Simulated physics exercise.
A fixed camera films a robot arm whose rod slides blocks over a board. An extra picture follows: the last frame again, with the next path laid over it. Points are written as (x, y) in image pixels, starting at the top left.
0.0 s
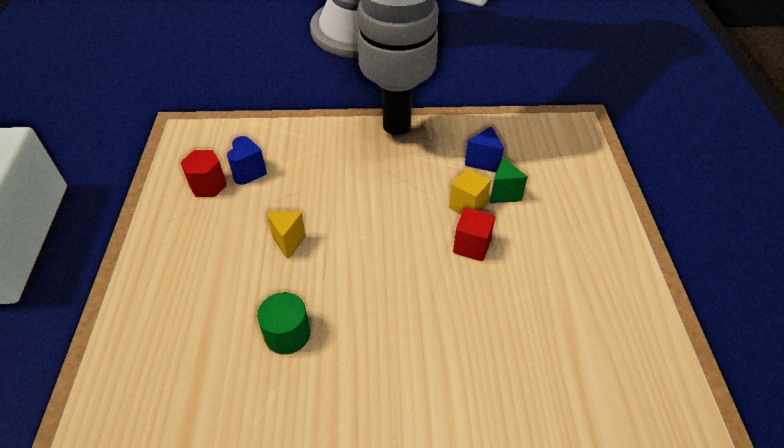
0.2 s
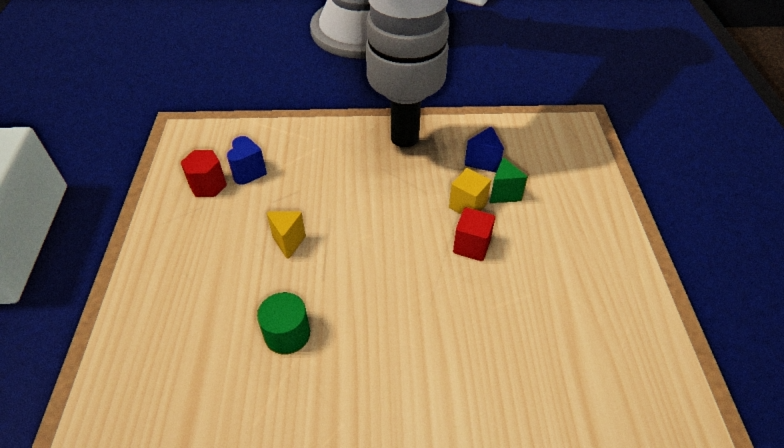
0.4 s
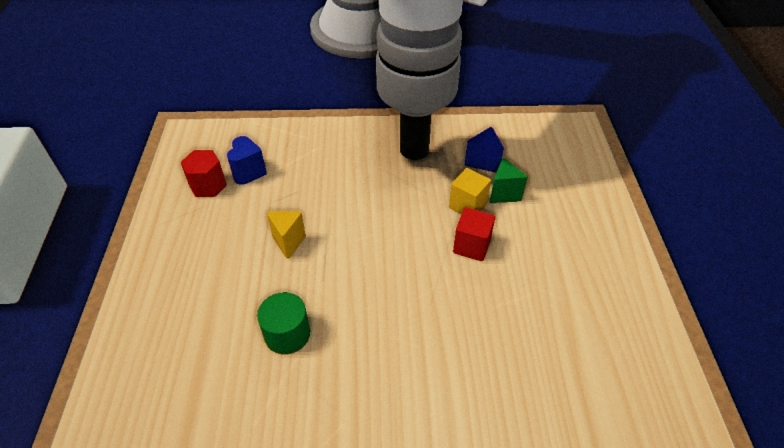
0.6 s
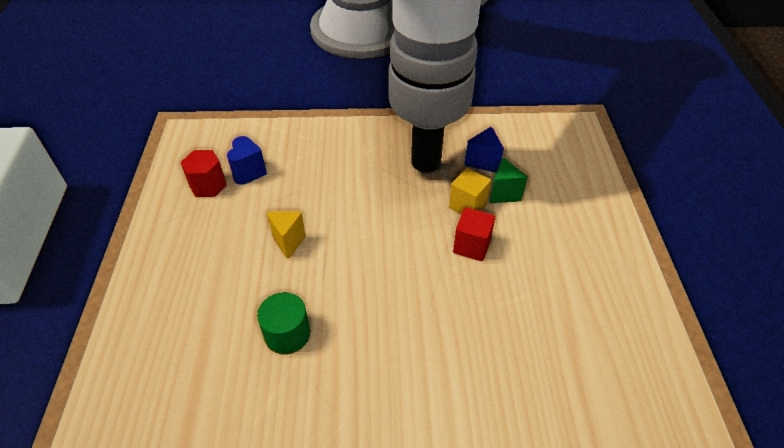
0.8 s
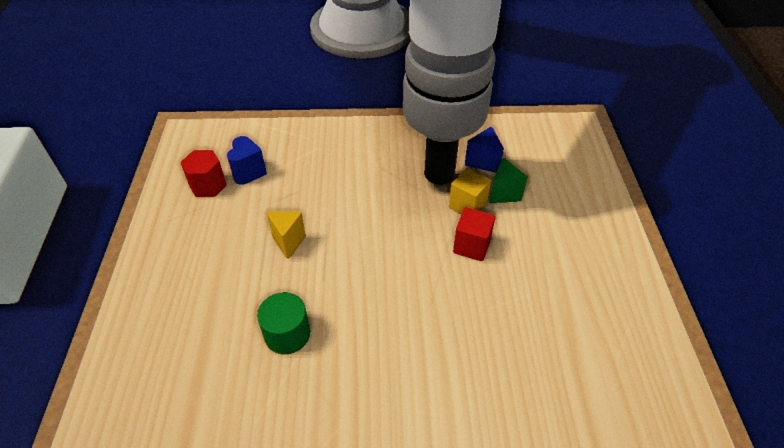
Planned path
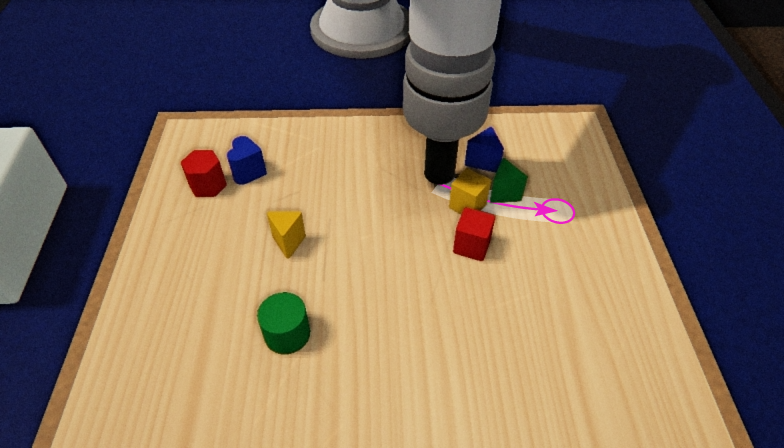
The clip opens on a wooden board scattered with red, blue, yellow and green blocks, a robotic arm's black rod near its far edge. The rod moves steadily toward the viewer and to the right, ending close beside the yellow square block, while all the blocks stay in place.
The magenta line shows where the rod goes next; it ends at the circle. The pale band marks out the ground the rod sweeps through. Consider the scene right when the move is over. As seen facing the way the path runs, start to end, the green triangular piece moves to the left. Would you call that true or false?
That claim is true.
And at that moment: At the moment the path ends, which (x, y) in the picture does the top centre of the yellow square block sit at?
It will likely be found at (498, 202).
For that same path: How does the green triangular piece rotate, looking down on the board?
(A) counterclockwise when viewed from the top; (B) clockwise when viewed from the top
Letter A.
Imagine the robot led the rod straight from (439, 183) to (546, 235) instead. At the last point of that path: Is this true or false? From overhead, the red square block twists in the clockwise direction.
True.
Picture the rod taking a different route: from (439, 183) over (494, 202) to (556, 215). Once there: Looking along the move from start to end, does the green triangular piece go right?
Going by the path, no.
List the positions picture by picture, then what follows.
The first picture shows tip of the rod (397, 126), middles of tops, yellow square block (472, 181), blue triangular piece (488, 138), green triangular piece (509, 171).
The second picture shows rod (405, 138), nothing pushed.
The third picture shows rod (414, 150), nothing pushed.
The fourth picture shows rod (426, 162), nothing pushed.
The fifth picture shows rod (439, 174), yellow square block (472, 181), blue triangular piece (488, 138), green triangular piece (509, 171).
The line goes from (439, 183) by way of (495, 203) to (558, 211).
What follows on the original path. One third of the way, rod (478, 189); yellow square block (489, 196), turned 50° clockwise.
Two thirds of the way, rod (518, 198); yellow square block (498, 202), turned 80° clockwise; green triangular piece (541, 169), turned 85° anticlockwise.
At the end, rod (561, 202); yellow square block (498, 202), turned 80° clockwise; blue triangular piece unmoved; green triangular piece (553, 167), turned 105° anticlockwise.
